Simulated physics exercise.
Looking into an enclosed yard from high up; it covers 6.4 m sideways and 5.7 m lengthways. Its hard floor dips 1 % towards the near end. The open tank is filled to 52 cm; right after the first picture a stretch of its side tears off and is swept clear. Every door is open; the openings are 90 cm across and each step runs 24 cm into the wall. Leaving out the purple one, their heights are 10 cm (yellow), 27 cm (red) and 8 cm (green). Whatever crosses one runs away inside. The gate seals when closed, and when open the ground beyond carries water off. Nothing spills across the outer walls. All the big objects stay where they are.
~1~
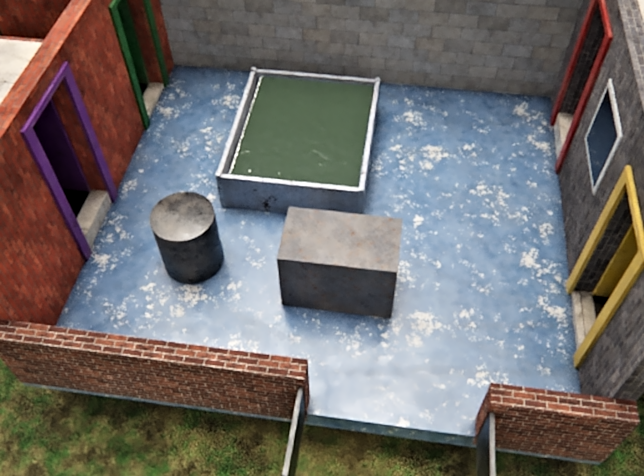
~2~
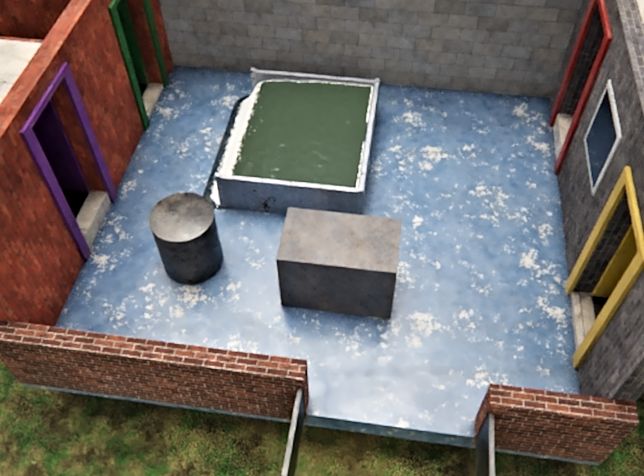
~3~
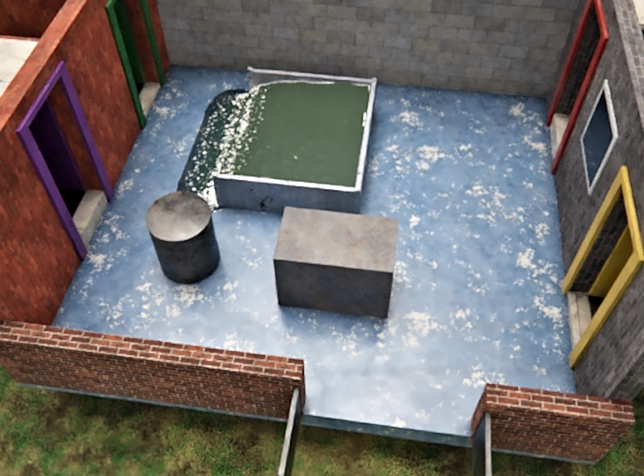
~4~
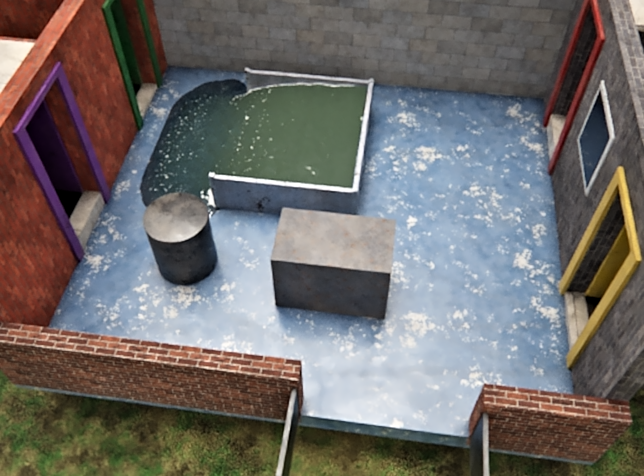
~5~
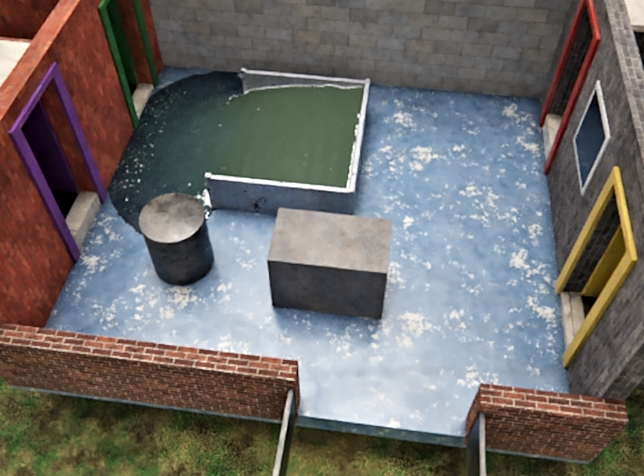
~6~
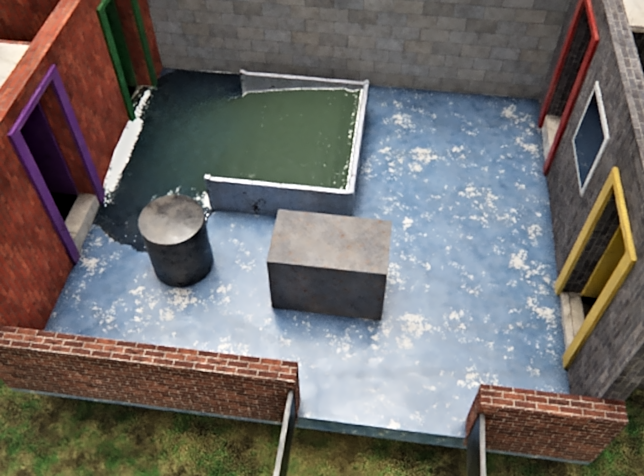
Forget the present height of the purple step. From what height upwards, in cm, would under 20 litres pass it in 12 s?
At least 13.5 cm or so.
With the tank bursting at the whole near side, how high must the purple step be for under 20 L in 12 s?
Some 11.0 cm.
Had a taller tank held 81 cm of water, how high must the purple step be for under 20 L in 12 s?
Some 23 cm.
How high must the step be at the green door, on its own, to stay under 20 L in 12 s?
Roughly 27 cm at green.
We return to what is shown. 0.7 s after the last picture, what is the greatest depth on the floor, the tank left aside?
About 38 cm.
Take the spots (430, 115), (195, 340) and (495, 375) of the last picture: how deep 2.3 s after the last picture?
In that order: 0, 3 and 0 cm.
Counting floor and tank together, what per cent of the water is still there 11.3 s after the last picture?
Some 76 per cent remains.
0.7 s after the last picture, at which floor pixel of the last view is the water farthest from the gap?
At about (59, 300).
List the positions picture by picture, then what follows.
The first picture shows the open tank at (303, 129) is whole and still, 52 cm deep; the purple door at (79, 177) is dry.
In the second picture, the front is at a hidden place, 0.3 m from the gap at (242, 141); 0.4 m2 of floor is wet, 52 cm left at the back.
In the third picture, the front is at a hidden place, 0.6 m from the gap at (239, 142); 1.3 m2 of floor is wet, 52 cm left at the back.
In the fourth picture, the gap is at (236, 144), the front 1.2 m out at a hidden place; the back of the open tank holds 52 cm.
In the fifth picture, the gap is at (233, 144), the front 1.6 m out at (113, 179); the back of the open tank holds 50 cm.
In the sixth picture, the front is at (125, 121), 1.8 m from the gap at (232, 145); 5.3 m2 of floor is wet, 43 cm left at the back; the purple door at (67, 180), 2.4 m from the gap, is still 0.3 m from the nearest water.
Then, 0.7 s after the last picture water covers 20 % of the floor, deepest (38 cm) near (137, 153); 18 cm at the purple door, 0 litres in over its 25 cm step.
Then, 2.3 s after the last picture water covers 35 % of the floor, deepest (30 cm) near (31, 362); 15 cm at the purple door, 0 litres in over its 25 cm step.
Then, 11.3 s after the last picture water covers 95 % of the floor, deepest (10 cm) near (469, 417); 6 cm at the purple door, 0 litres in over its 25 cm step.
At the purple door as built, the water peaked near 21 cm, 1.1 s after the last picture.
With a step of 12 cm, 29 litres would have come in within the 12 s; with 16 cm, 11 litres. So under 20 litres takes about 13.5 cm.
